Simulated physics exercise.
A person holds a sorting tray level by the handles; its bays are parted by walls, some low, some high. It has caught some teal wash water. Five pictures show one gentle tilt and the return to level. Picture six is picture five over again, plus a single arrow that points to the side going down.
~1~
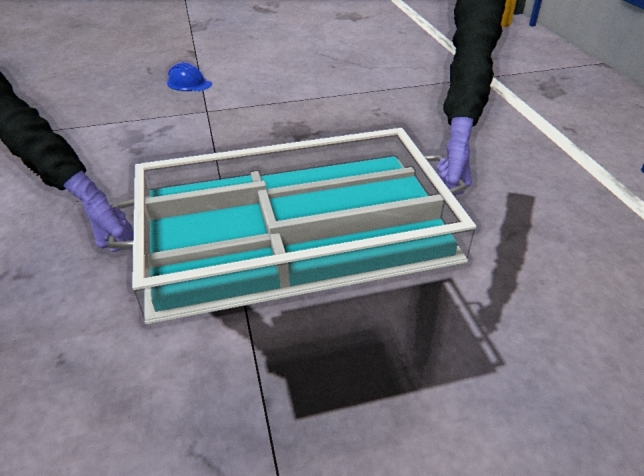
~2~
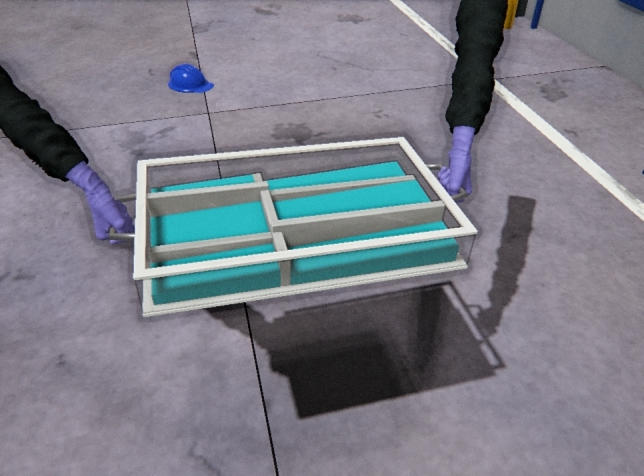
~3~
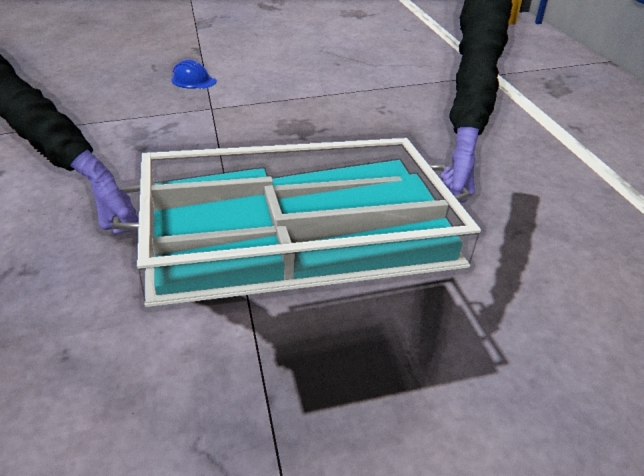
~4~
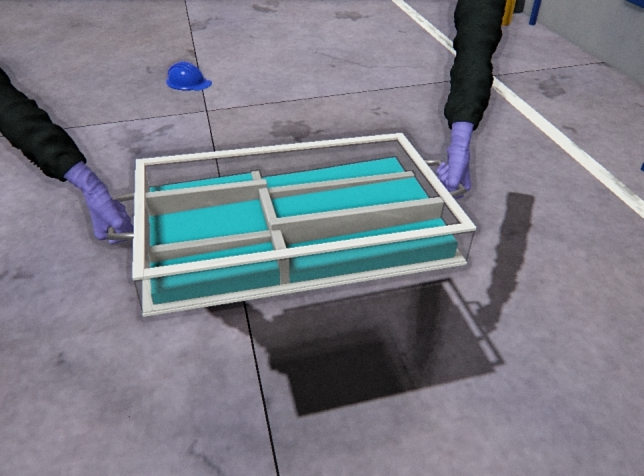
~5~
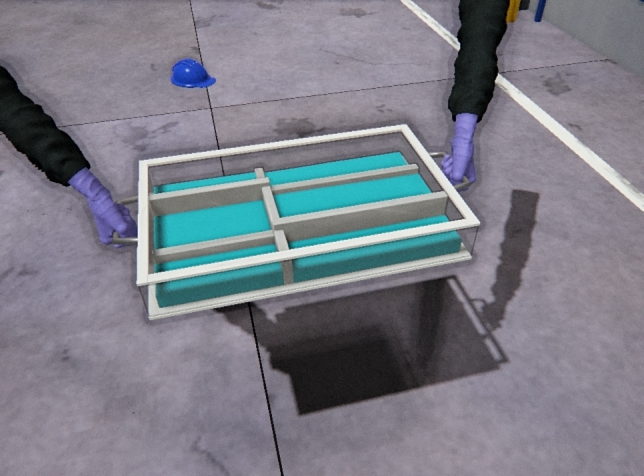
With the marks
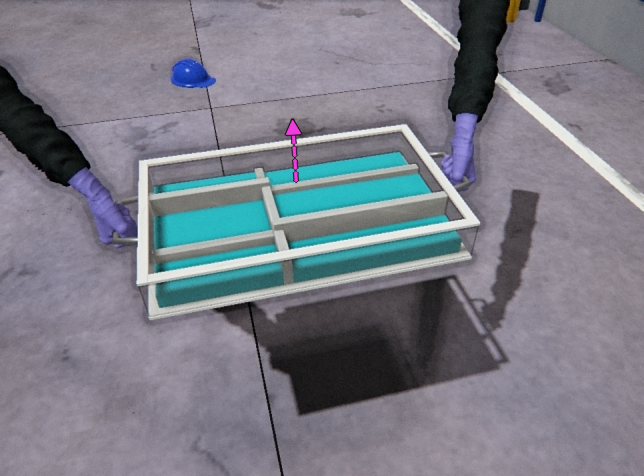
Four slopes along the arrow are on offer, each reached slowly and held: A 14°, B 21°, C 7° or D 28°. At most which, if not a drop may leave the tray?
Use tilt B.
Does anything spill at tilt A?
No, that is safe.
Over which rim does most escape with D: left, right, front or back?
Over the back one.
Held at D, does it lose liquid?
Yes.
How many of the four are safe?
Three.
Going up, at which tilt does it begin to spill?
D it is.
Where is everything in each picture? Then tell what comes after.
The tray is level; deepest in the centre right bay, at (349, 205), shallowest in the back right, in the first picture.
Tipped about 3° down to the back right; no wall is crossed, in the second picture.
Tipped about 6° down to the back right; liquid runs over two walls, in the third picture.
Tipped about 3° down to the back right; no wall is crossed, in the fourth picture.
The tray is level; deepest in the centre right bay, at (353, 201), shallowest in the back right, in the fifth picture.
The arrow ends at (292, 125).
With A, nothing spills; the centre right bay holds the most.
With B, nothing spills; the back right bay holds the most.
With C, nothing spills; the centre right bay holds the most.
With D, about 9 % goes over the rim.
